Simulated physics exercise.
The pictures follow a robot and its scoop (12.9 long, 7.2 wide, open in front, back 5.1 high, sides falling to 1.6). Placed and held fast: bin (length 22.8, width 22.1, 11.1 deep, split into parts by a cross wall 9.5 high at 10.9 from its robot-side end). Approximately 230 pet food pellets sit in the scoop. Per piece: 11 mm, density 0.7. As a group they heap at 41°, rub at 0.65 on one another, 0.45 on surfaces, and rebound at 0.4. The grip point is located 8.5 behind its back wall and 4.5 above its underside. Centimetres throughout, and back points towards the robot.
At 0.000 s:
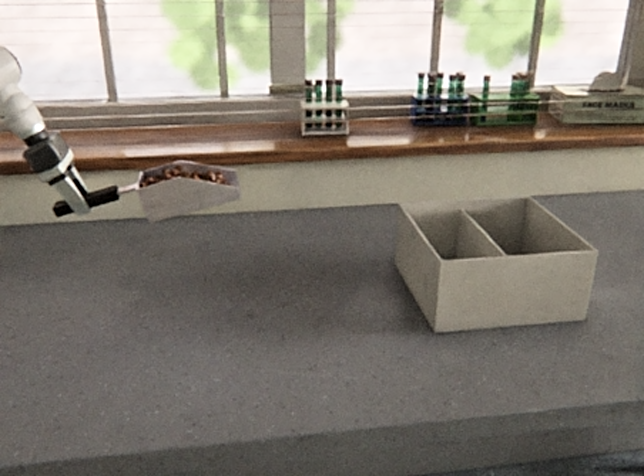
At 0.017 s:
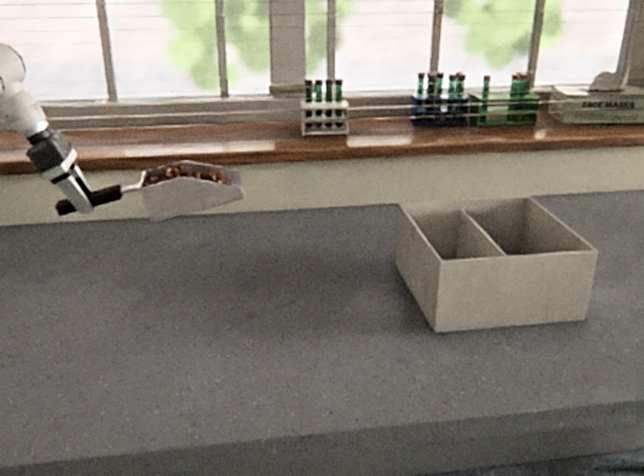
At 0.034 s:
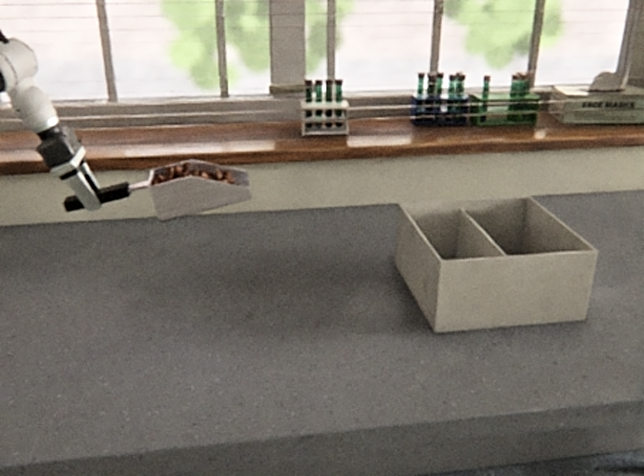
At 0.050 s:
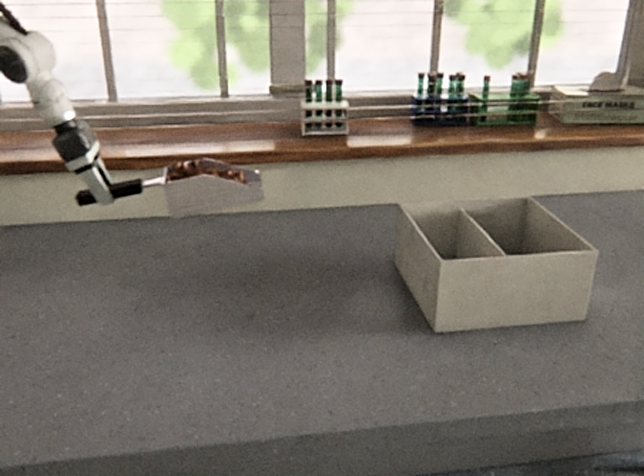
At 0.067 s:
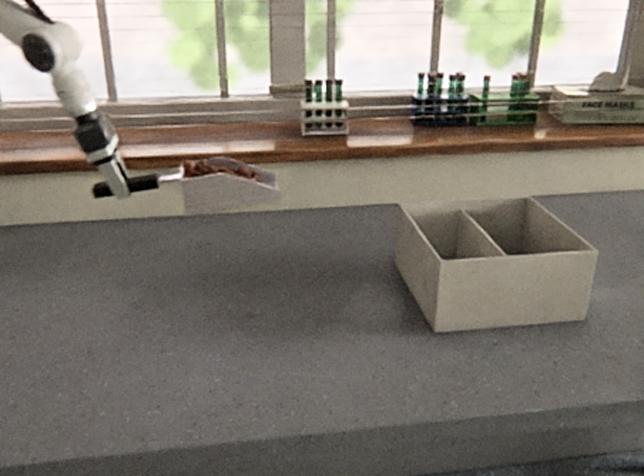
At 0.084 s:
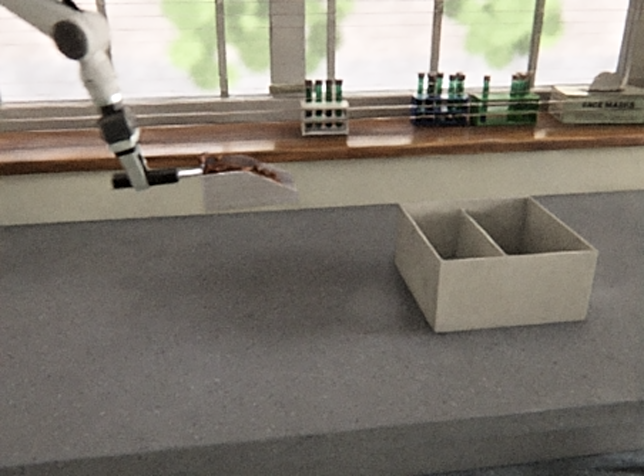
Robot arm carrying a scoop of brown pellets slowly rightward above a grey counter, gradually levelling it from a slight backward tilt.
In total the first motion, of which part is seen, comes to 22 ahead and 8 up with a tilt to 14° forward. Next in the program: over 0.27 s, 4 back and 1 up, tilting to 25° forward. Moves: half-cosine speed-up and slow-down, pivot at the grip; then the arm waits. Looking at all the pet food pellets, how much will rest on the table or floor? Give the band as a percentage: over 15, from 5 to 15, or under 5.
Under 5 %.
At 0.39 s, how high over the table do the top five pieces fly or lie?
About 12 cm above the table.
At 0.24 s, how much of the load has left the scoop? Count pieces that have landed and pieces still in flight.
Roughly 75 percent up to then.
After 0.24 s, tilted 15° forward, highest piece 24 above the table; 60 on the scoop, 26 in the robot-side part, 141 in flight or on a rim.
After 0.39 s, tilted 23° forward, highest piece 14 above the table; 200 in the robot-side part, 25 in the far-side part, 2 in flight or on a rim.
After 0.67 s, tilted 25° forward, highest piece 4 above the table; 200 in the robot-side part, 25 in the far-side part, 2 on the table or floor.
After 1.72 s, tilted 25° forward, highest piece 4 above the table; 200 in the robot-side part, 25 in the far-side part, 2 on the table or floor.
At rest, 200 in the robot-side part, 25 in the far-side part, 2 on the table or floor. That is 1 % on the table or floor.
